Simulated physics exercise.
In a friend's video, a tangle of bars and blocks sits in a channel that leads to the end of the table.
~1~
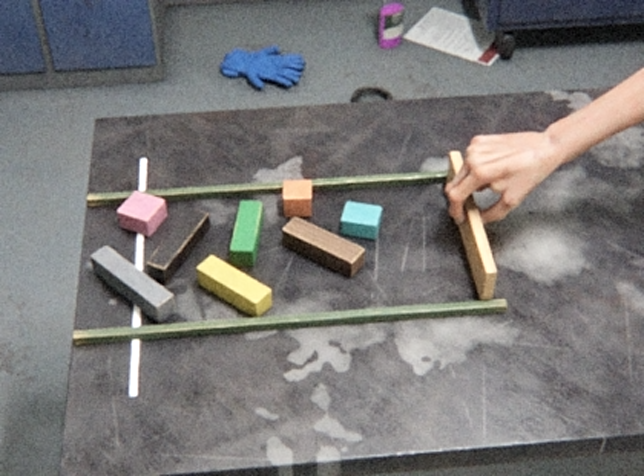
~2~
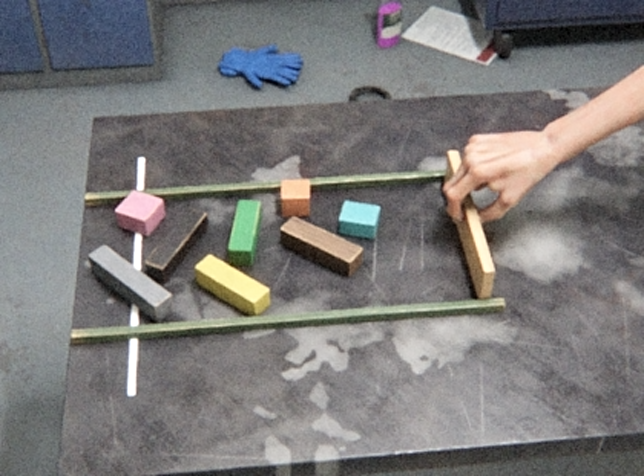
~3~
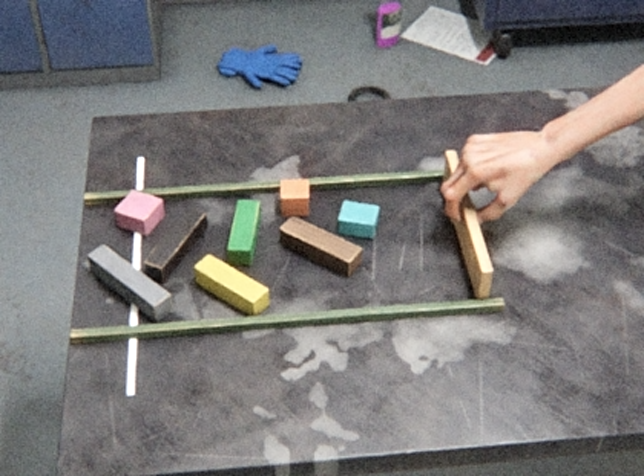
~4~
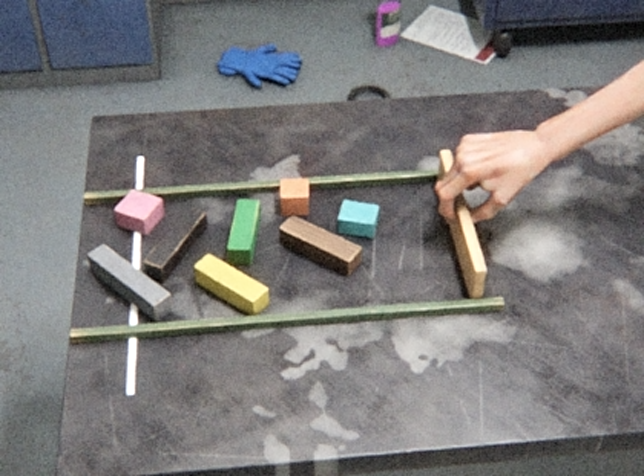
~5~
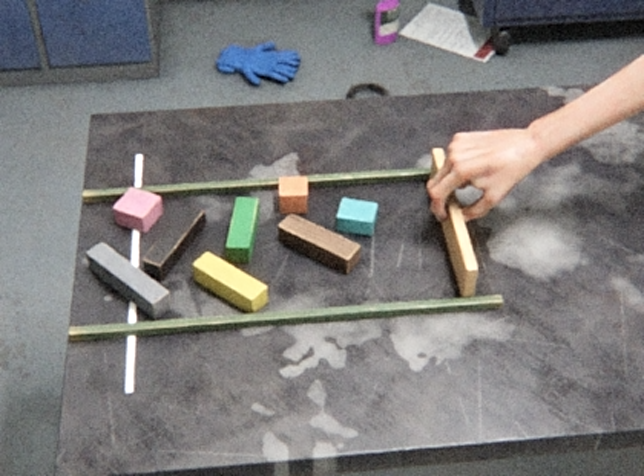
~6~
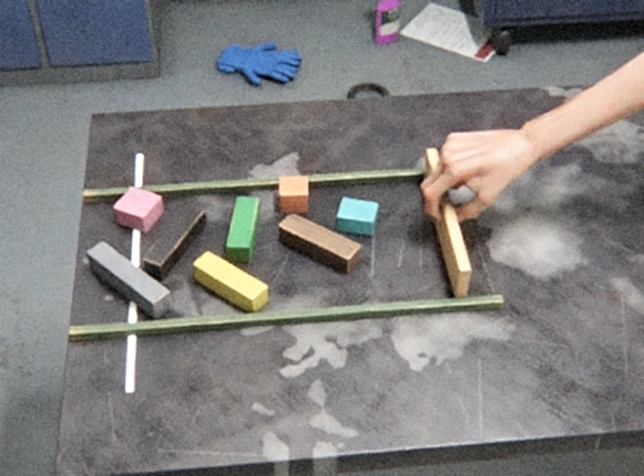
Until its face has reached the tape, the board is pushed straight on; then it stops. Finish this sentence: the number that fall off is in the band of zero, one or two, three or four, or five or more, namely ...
Namely three or four.
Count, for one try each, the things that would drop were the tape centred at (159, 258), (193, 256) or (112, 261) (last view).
Tallies in the order given: 2, 0, 4.
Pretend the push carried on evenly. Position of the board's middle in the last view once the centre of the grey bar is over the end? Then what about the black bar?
Approx. (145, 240) for the first, approx. (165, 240) for the second.
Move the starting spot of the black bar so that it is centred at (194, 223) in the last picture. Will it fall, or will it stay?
If so, it ends up falling.
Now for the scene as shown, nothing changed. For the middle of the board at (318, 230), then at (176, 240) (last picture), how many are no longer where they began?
By then 3, and later 8.
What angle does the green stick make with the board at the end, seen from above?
The angle is about 35 degrees.
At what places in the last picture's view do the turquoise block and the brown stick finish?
Final positions: Near (117, 235); near (100, 266).
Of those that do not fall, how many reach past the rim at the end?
It's 3.
Early on, none off yet; grey bar at rest near (129, 280); pink block at rest near (139, 210); black bar at rest near (176, 241).
A while later, none off yet; grey bar at rest near (129, 280); pink block at rest near (139, 210); black bar travelled a little near (161, 238).
Further along, none off yet; grey bar travelled a little near (102, 289); pink block travelled well along near (82, 210); black bar travelled about its own width near (92, 232).
Finally, the number that fall off is three or four; lost, black bar, pink block and grey bar.
